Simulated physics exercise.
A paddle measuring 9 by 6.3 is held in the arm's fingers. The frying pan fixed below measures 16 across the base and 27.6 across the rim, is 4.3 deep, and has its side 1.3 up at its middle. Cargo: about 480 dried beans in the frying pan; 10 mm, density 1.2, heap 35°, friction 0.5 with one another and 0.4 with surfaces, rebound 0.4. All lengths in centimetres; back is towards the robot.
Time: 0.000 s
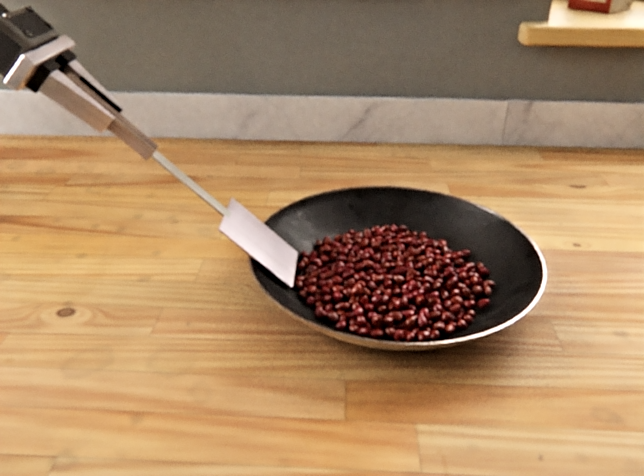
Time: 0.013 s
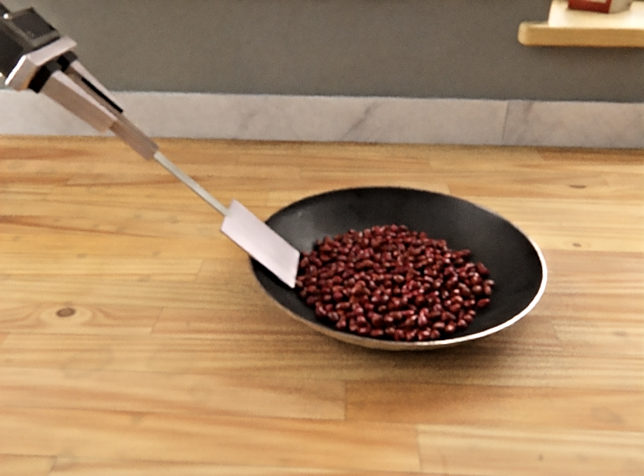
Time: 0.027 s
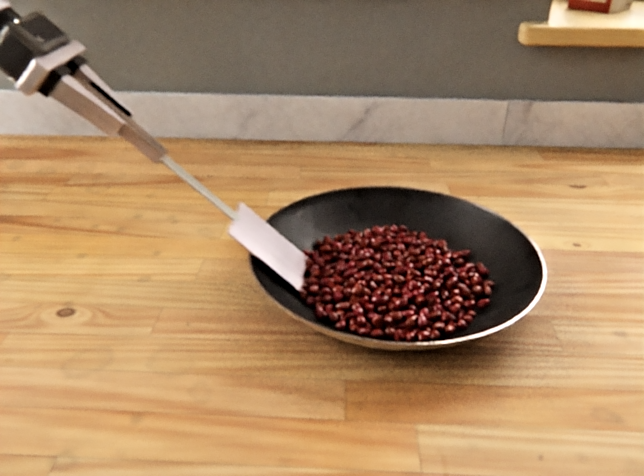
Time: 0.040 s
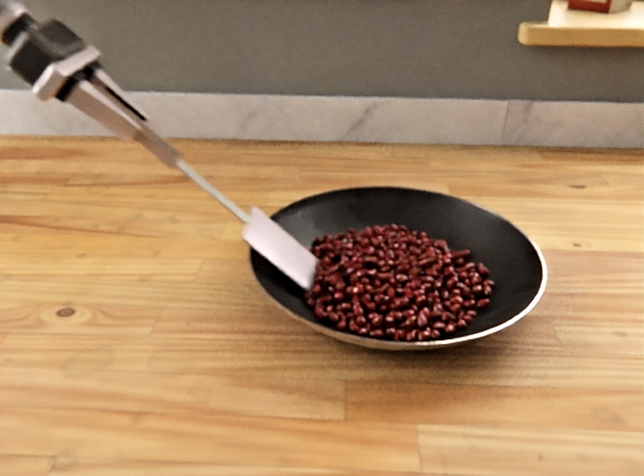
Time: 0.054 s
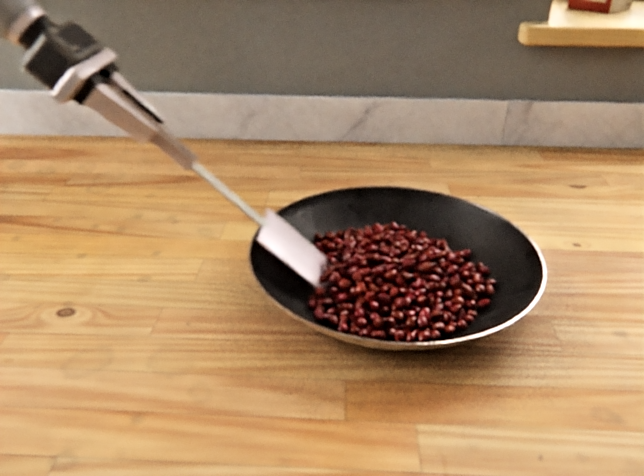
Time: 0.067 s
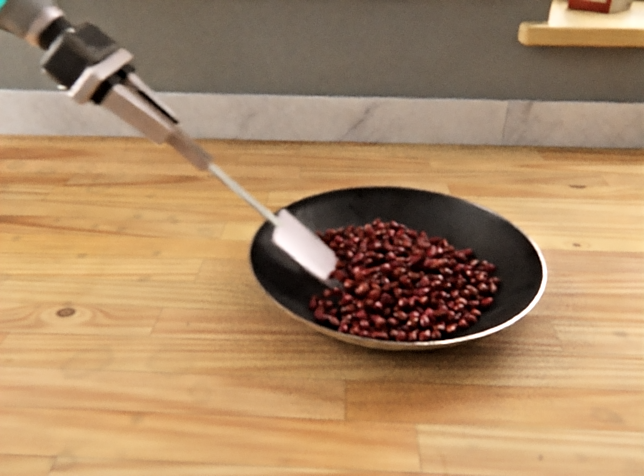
At first, a robot arm holds a flat, pale paddle at the left side of a black frying pan of dark red beans on a wooden counter. The paddle stays almost still, then slides a short way right into the beans, nudging those nearest it while the pan stays in place.
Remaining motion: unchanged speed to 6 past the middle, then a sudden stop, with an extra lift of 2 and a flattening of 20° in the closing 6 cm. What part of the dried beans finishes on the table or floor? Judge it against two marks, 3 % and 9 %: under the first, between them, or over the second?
Under the first, so below 3 %.
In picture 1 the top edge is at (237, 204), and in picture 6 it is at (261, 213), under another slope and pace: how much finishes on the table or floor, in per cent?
My guess would be close to 0 per cent.
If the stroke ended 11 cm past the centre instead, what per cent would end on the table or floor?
In that case around 30 per cent.
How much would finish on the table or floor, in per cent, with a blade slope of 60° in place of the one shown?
In that case, around 0 percent would end up on the table or floor.
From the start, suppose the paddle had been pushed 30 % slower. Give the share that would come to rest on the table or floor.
About 0 per cent.
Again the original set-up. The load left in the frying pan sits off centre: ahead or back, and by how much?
4.5 cm ahead.
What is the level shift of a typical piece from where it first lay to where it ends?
Distance: Around 4 cm.
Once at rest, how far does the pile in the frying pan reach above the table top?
Near 4.5 centimetres high.
After 0.10 s, sloping 44°, highest piece 6 above the table; 483 in the frying pan.
After 0.13 s, sloping 37°, highest piece 6 above the table; 483 in the frying pan.
After 0.35 s, sloping 24°, highest piece 5 above the table; 480 in the frying pan, 3 on the table or floor.
After 1.40 s, sloping 24°, highest piece 4 above the table; 480 in the frying pan, 3 on the table or floor.
In the end, 480 in the frying pan, 3 on the table or floor. That is 1 % on the table or floor.
